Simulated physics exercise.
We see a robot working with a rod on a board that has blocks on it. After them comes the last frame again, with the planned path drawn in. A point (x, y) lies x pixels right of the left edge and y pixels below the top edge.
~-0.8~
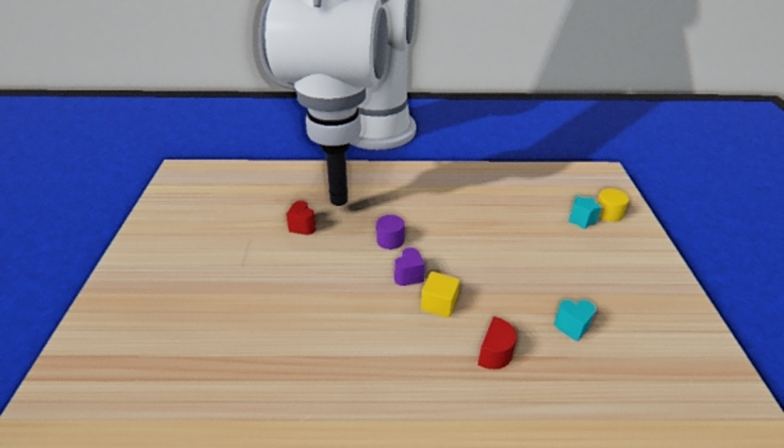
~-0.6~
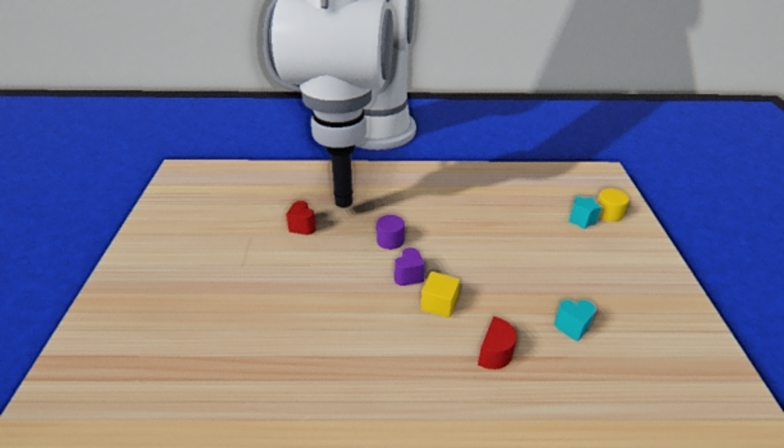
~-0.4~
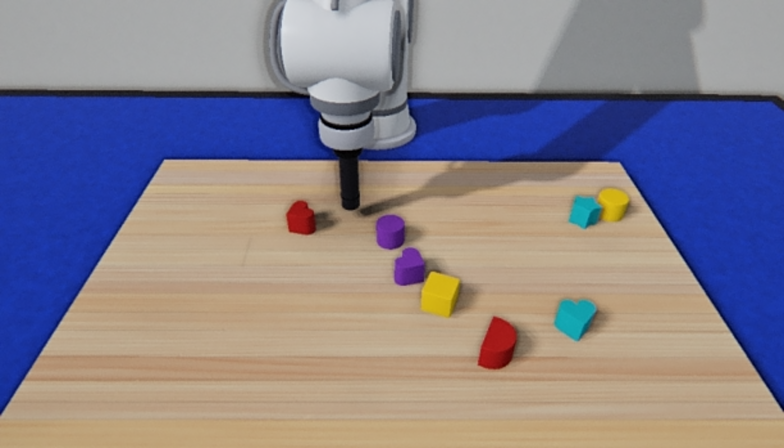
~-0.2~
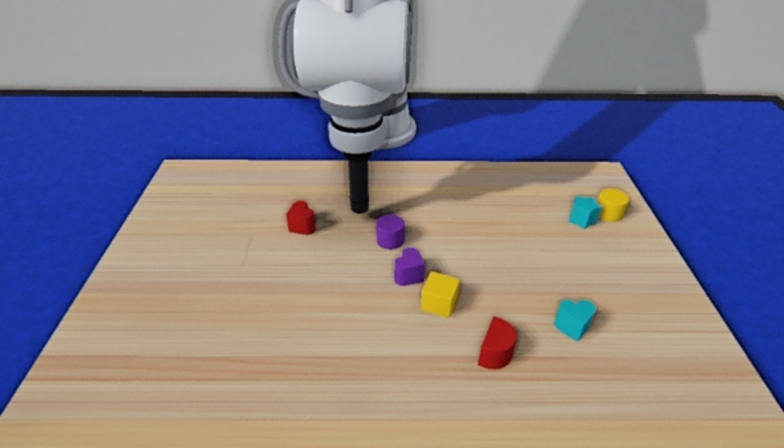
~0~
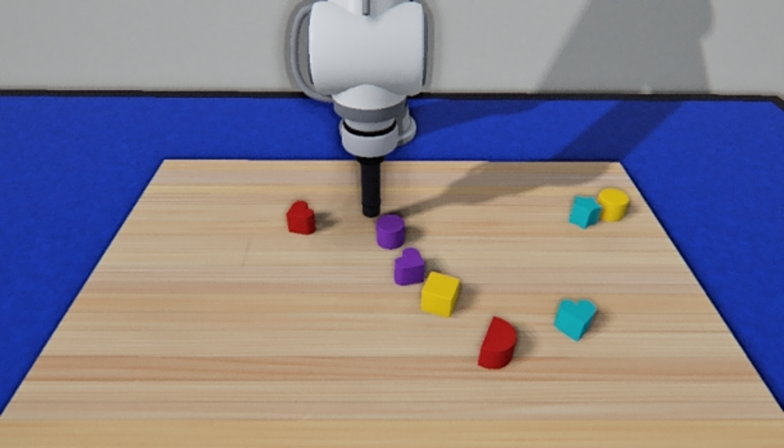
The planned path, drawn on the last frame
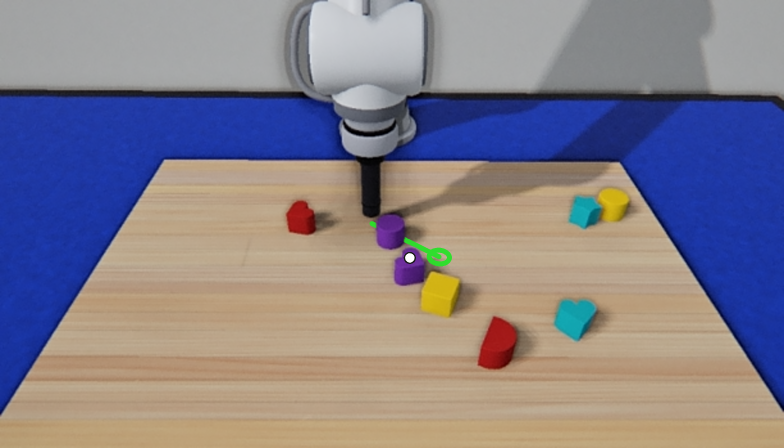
The clip shows a robot arm with a black rod over a wooden board of red, purple, yellow and teal blocks; the rod moves a short way right and slightly nearer, up close to the purple circular block, while the blocks stay still.
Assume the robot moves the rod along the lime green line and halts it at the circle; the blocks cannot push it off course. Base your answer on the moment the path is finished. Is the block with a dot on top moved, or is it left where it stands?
That block moves.
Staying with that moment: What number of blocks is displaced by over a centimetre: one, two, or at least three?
I'd put the number at two.
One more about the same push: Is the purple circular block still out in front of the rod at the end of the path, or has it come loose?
The rod loses it on the way.
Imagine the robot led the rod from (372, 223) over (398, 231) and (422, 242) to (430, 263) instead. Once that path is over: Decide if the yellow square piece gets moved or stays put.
It stays.
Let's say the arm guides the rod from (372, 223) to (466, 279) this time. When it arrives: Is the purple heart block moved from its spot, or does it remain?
The block you're asking about gets moved.
Drawn move, from (372, 223) directly to (439, 257); the dot is on the purple heart block.
The first path, step by step. One third of the way, rod (394, 224); purple circular block (400, 231).
Two thirds of the way, rod (417, 235); purple circular block (413, 243); purple heart block (410, 265).
At the end, rod (440, 246); purple circular block (420, 249); purple heart block (407, 268); yellow square piece still.
